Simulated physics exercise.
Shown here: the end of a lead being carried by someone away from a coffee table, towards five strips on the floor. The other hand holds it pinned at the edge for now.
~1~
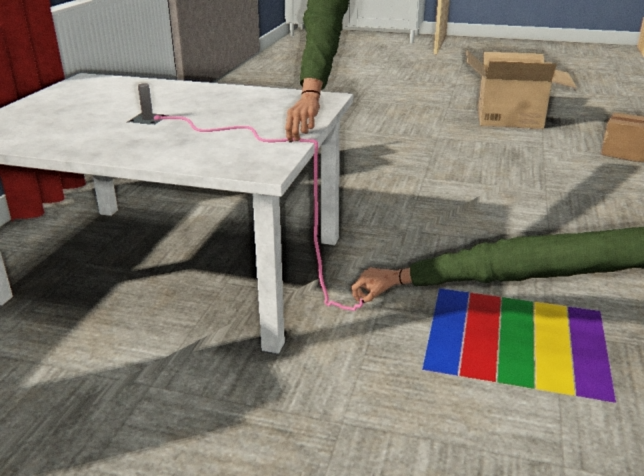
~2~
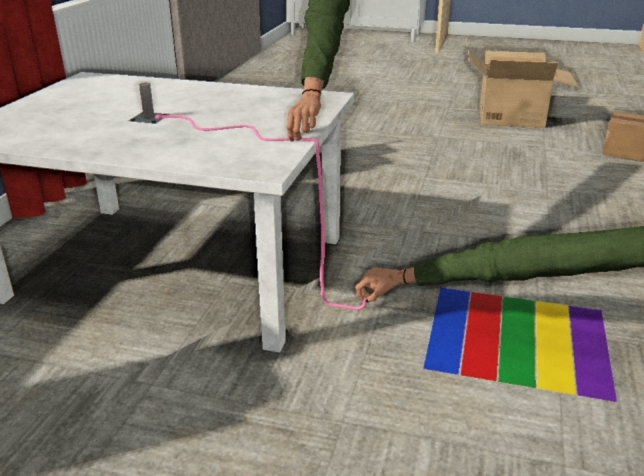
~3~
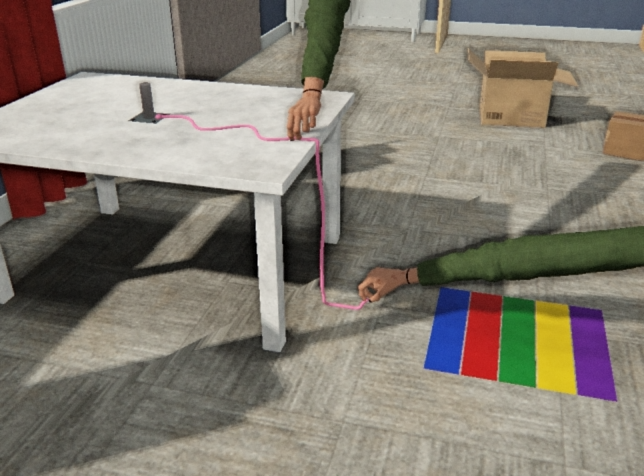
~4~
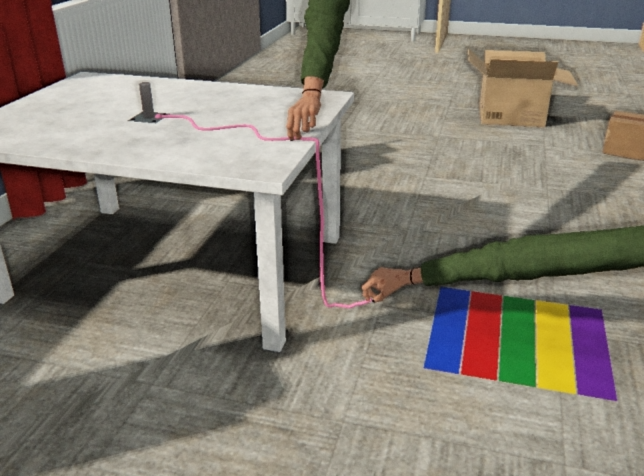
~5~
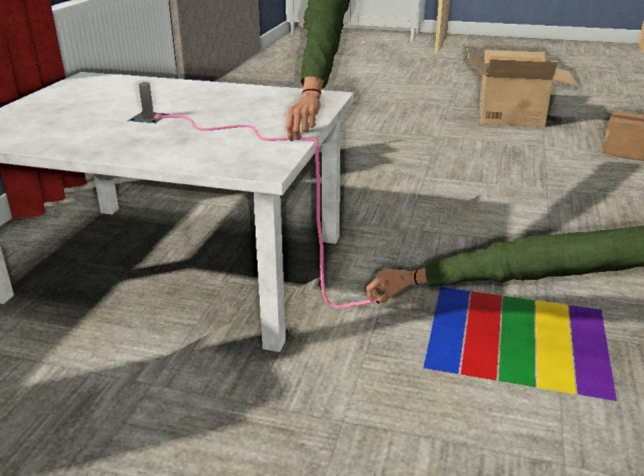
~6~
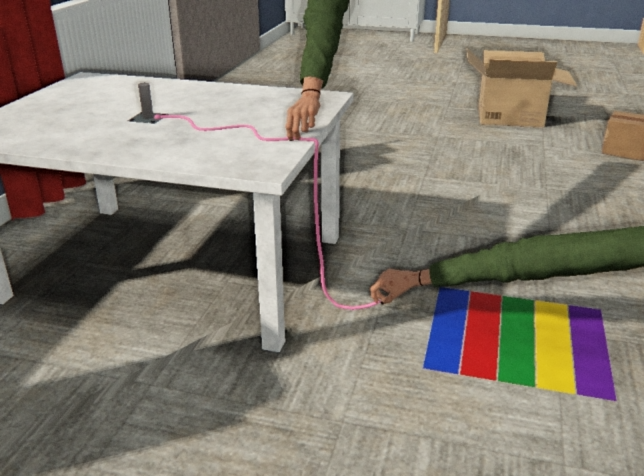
Hand slowly drawing the end of a pink lead slightly right across the floor, another hand pinning it at the table edge.
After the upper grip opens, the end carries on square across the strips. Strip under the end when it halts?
Green strip.
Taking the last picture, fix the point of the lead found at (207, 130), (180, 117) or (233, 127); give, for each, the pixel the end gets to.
In order: (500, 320), then (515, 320), then (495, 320).
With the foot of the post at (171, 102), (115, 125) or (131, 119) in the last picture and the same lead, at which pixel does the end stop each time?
You'd find it around (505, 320), then (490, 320), and finally (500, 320).
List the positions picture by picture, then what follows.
In the first picture, end (361, 300); blue (443, 355); red (479, 361); green (516, 368); yellow (555, 374); purple (594, 380).
In the second picture, end (365, 299); lead through (188, 119) (229, 128) (274, 140) (320, 173) (323, 235) (322, 294).
In the third picture, end (368, 299).
In the fourth picture, end (371, 300); lead through (188, 118) (229, 127) (274, 140) (319, 173) (322, 234) (324, 294).
In the fifth picture, end (376, 300).
In the sixth picture, end (380, 301); lead through (187, 119) (229, 128) (273, 140) (316, 173) (318, 234) (327, 294).
Early on, end near (450, 312); over blue.
Midway, end near (494, 318); over red.
At the end of the slack, end near (521, 322); over green. Over green.
